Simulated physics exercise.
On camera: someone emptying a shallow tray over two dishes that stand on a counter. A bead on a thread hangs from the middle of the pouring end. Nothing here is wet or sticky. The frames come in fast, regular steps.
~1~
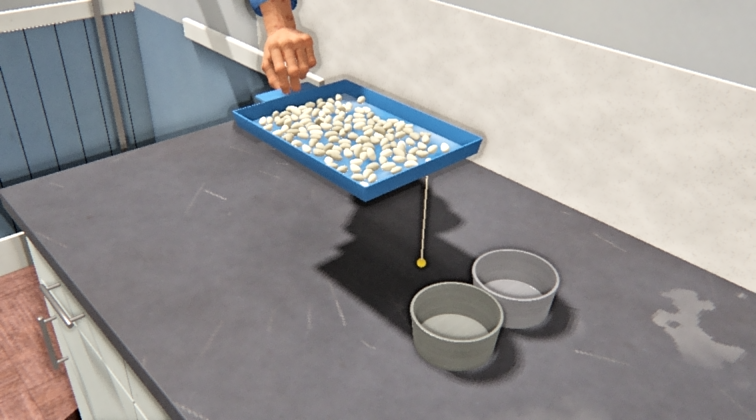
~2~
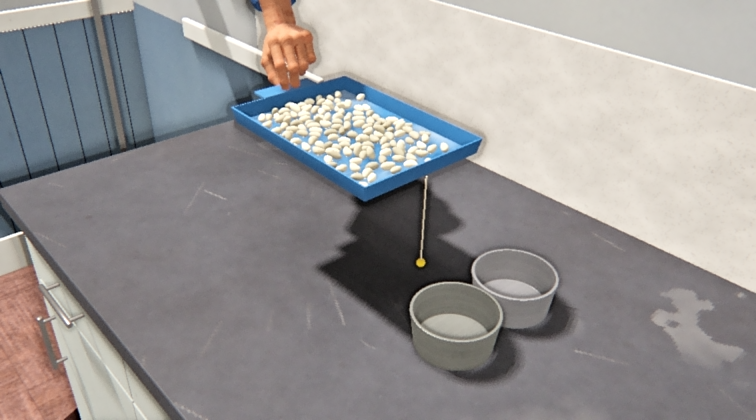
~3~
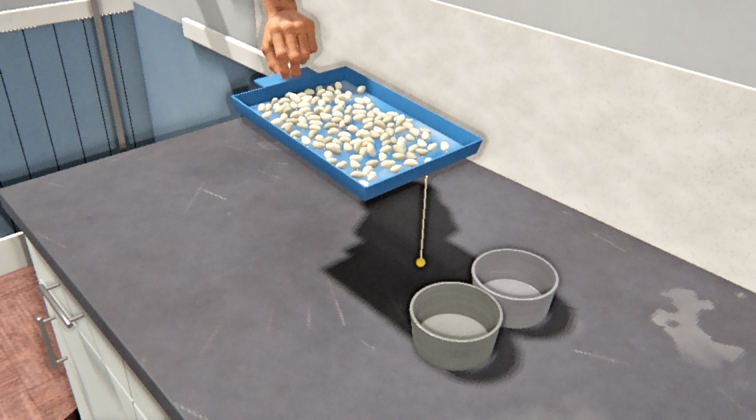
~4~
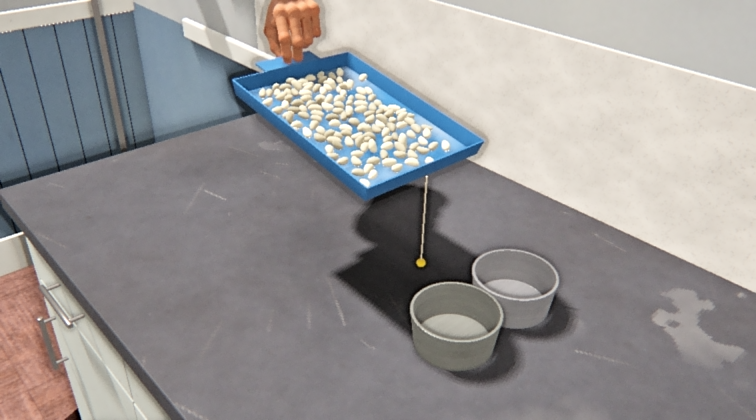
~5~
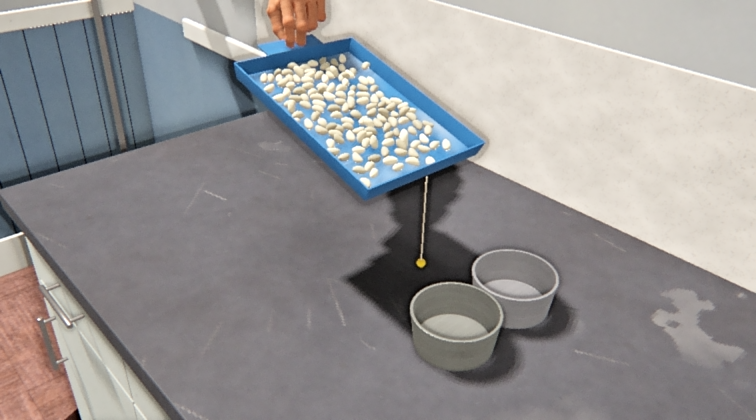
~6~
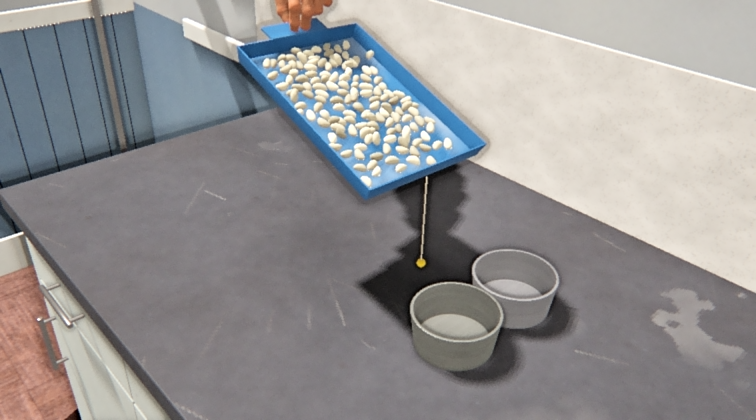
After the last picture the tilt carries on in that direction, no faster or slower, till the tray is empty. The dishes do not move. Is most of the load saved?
In the dishes lies more than half of it.
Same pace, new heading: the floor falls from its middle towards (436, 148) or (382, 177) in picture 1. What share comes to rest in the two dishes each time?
The first gives 10 %, the second 30 %.
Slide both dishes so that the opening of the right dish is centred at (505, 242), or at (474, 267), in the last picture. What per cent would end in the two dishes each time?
About 40 and 70 per cent.
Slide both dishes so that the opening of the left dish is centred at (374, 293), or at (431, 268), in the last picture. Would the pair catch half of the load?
First not half, then less than half.
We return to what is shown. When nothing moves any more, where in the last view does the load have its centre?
At about (463, 329).
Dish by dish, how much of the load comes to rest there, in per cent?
For the left dish some 60 %, for the right dish some 30 %.
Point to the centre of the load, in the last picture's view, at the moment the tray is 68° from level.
At about (425, 135).
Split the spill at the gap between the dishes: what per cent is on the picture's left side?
Close to 80 per cent.
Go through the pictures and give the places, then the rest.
In the first frame, corners of the pouring end at (366, 185) and (478, 138), level; middle of the load at (343, 134), white beans; left dish at (489, 347); right dish at (547, 306); bead on its thread at (421, 263).
In the second frame, corners of the pouring end at (365, 185) and (478, 138), level; middle of the load at (343, 132).
In the third frame, corners of the pouring end at (366, 185) and (479, 138), tipped barely, level across its low end; middle of the load at (343, 126).
In the fourth frame, corners of the pouring end at (368, 185) and (480, 140), tipped a little, level across its low end; middle of the load at (344, 117).
In the fifth frame, corners of the pouring end at (369, 186) and (481, 141), tipped clearly, level across its low end; middle of the load at (346, 109).
In the sixth frame, corners of the pouring end at (370, 186) and (482, 142), tipped clearly, level across its low end; middle of the load at (354, 99); left dish at (489, 347); right dish at (547, 306).
Soon after the last picture, tray tipped steeply; nearly all on the tray; a stray few in the air.
A little later, tray tipped past a quarter turn; about half on the tray; a small part in the left dish; a small part in the right dish; a stray few outside both; about a third in the air.
Later still, tray tipped past a quarter turn; about half in the left dish; about a quarter in the right dish; about a quarter outside both.
At rest, tray tipped past a quarter turn; about half in the left dish; about a quarter in the right dish; about a quarter outside both.
